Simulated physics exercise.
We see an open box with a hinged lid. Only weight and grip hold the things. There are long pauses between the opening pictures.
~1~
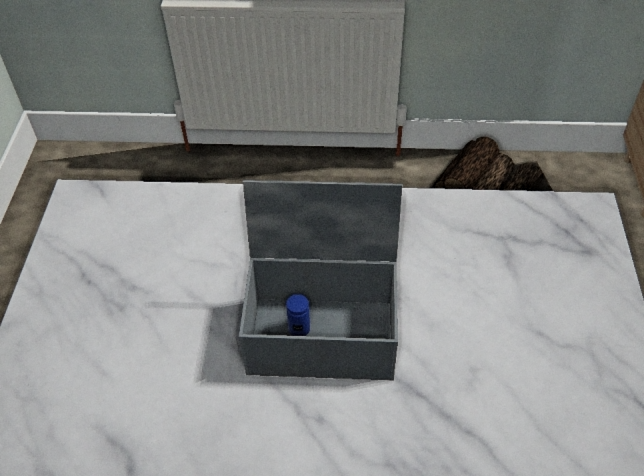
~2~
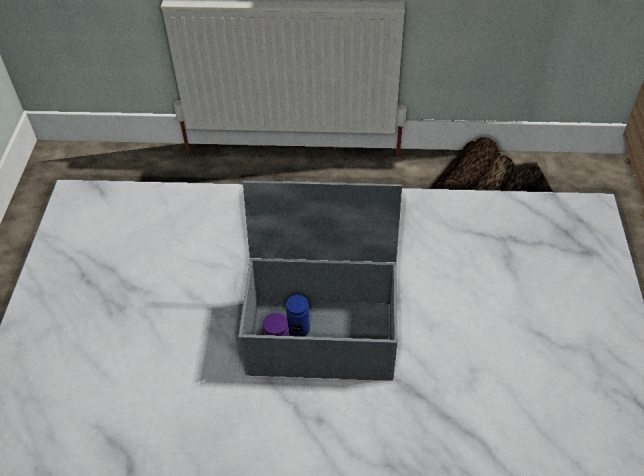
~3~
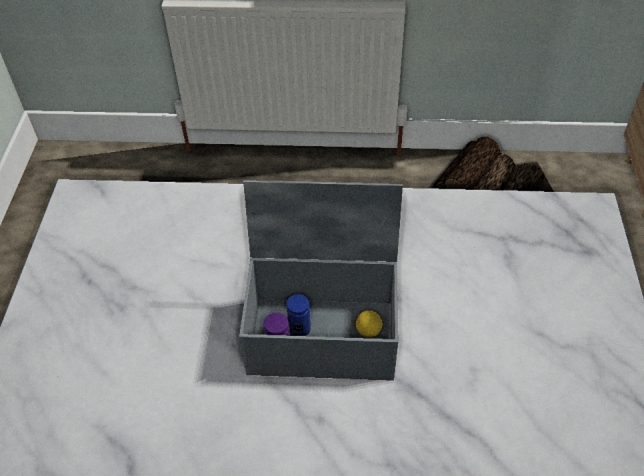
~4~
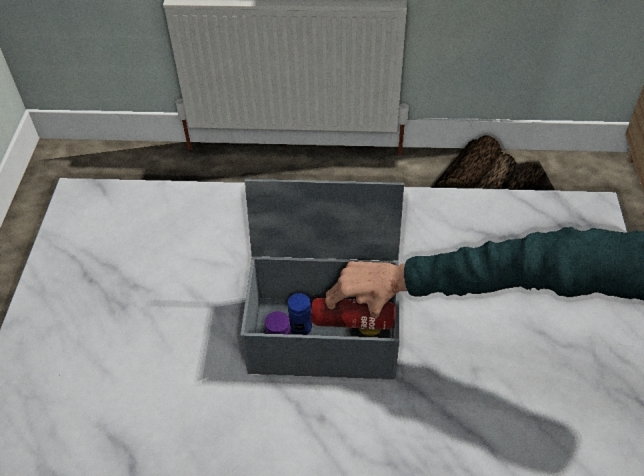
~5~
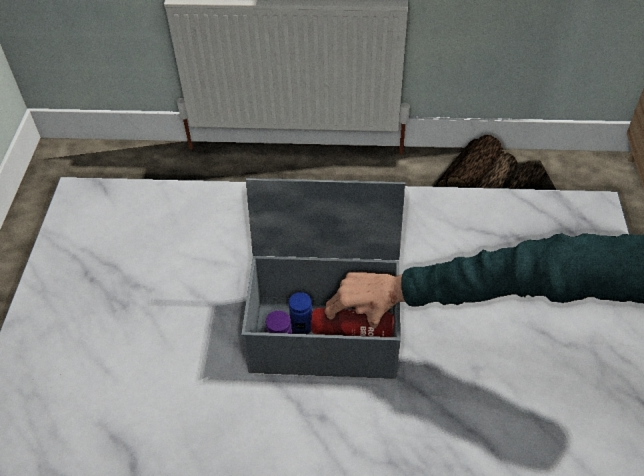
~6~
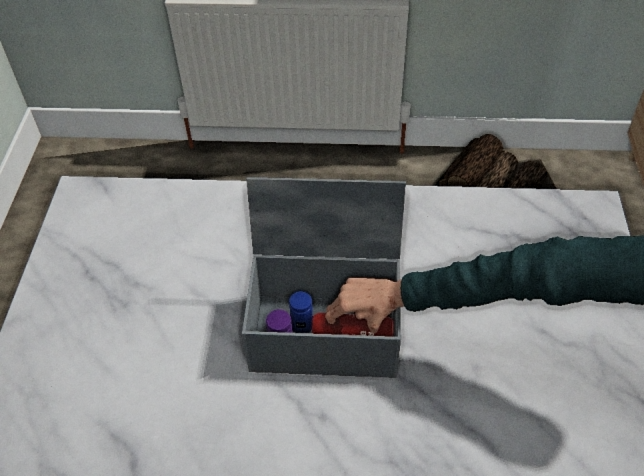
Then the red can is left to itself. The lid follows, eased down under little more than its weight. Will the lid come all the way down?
Here the lid shuts flat.
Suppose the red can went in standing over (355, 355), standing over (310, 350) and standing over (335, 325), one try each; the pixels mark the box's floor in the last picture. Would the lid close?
First try: It will not close; second try: It will not close; third try: It will not close.
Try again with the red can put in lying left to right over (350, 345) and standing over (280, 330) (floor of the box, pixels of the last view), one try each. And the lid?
In the first case it sits on the rim; in the second case it is held up.
Then, 1.30 s on from there, lid 82° above the rim; red can shifted about its own width near (352, 344).
Then, 1.80 s on from there, lid 31° above the rim; red can shifted about its own width near (352, 345).
In the end, lid shut; moved from the start, red can; the other 3 unmoved. At the end, from the last picture's camera, red can near (352, 345).
